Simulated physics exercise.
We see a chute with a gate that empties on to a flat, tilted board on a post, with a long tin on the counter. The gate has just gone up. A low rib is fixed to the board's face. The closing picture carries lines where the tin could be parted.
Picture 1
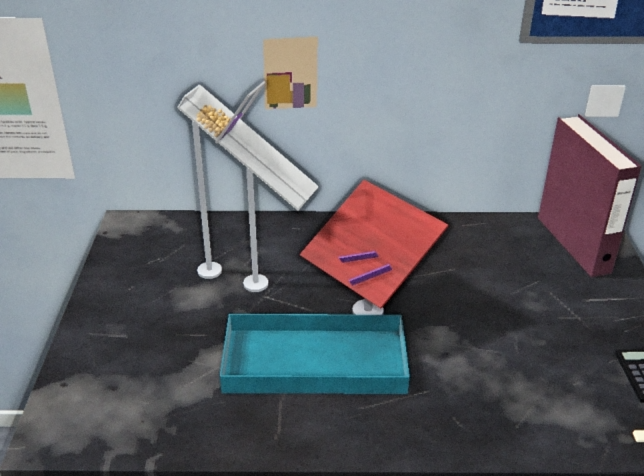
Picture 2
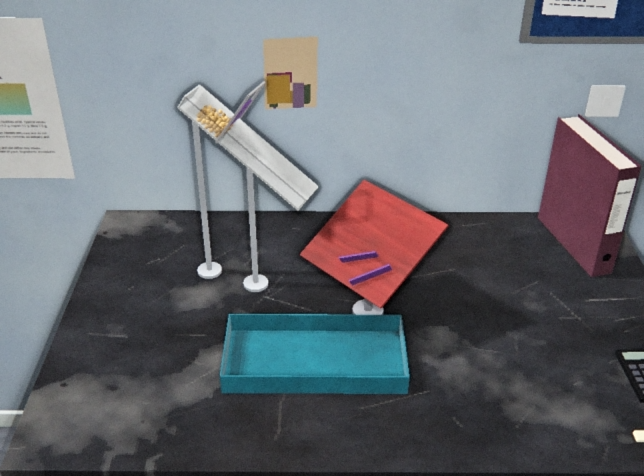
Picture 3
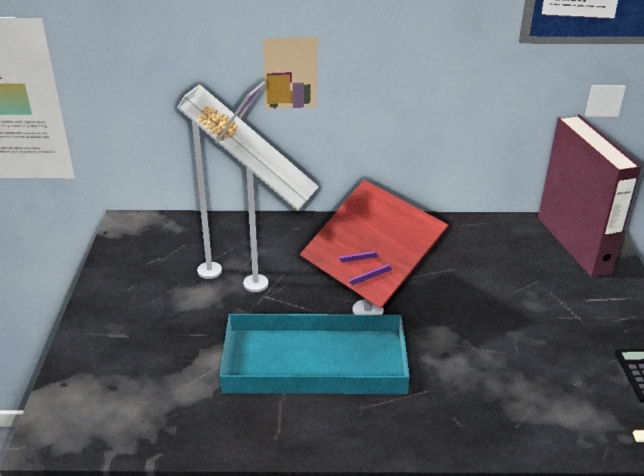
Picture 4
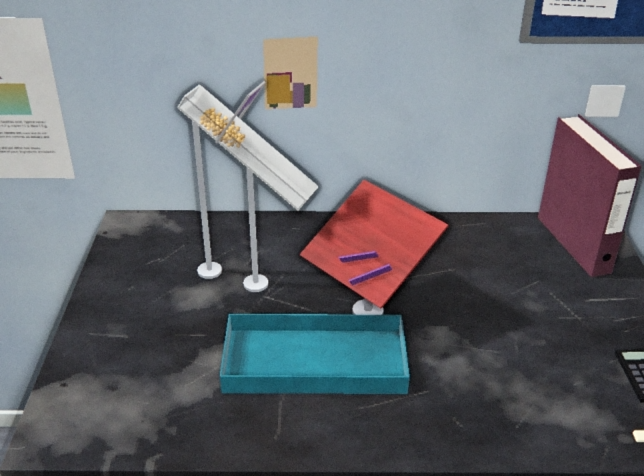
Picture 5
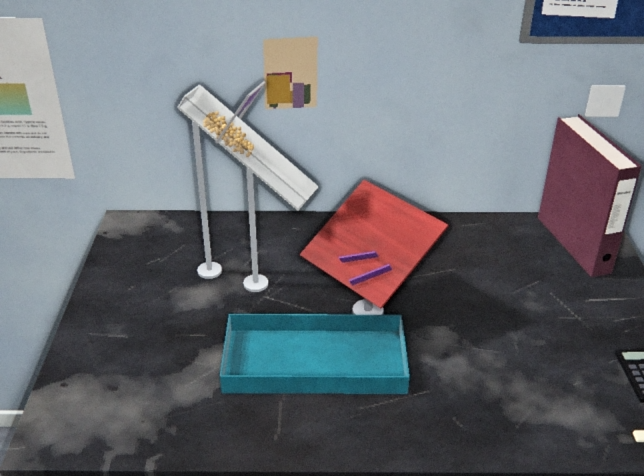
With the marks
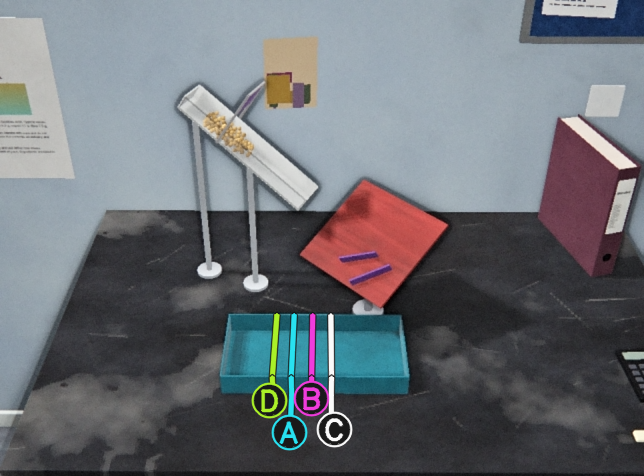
A dark, scuffed countertop against a pale blue wall is seen from the front and slightly above, with a maroon binder at the right. A pale chute on two posts slopes down rightward toward a tilted red board bearing two purple ribs, behind an open teal tin. Dried chickpeas slide slowly a short way down the chute, spreading out, while everything else and the camera stay still.
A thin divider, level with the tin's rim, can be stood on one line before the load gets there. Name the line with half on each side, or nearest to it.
I would pick line B.
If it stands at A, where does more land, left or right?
More lands on the right.
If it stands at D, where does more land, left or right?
More lands on the right.
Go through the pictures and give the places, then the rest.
Load behind the gate (219, 121), dried chickpeas; lip of the chute (304, 203), sloping gently, in the first frame.
Middle of the board (372, 240), tilted fairly steeply; middle of its low edge (338, 280); of its high edge (404, 201), in the second frame.
Front corners of the tin (220, 376) and (409, 377), empty; front of the load (233, 133), in the third frame.
Middle of the load (222, 130); its front (238, 146), roughly a quarter of the way to the lip; rib from (376, 252) to (339, 258); rib from (390, 265) to (349, 281), in the fourth frame.
Middle of the load (225, 133); its front (248, 155), roughly a quarter of the way to the lip, in the fifth frame.
On the marked copy, line A crosses the front rim at (291, 376); line B crosses the front rim at (311, 376); line C crosses the front rim at (331, 376); line D crosses the front rim at (272, 376).
With A, of what is caught, about a tenth on the left of the divider, almost all on the right.
With B, of what is caught, roughly half on the left of the divider, roughly half on the right.
With C, of what is caught, almost all on the left of the divider, about a tenth on the right.
With D, of what is caught, not one piece on the left of the divider, every piece on the right.
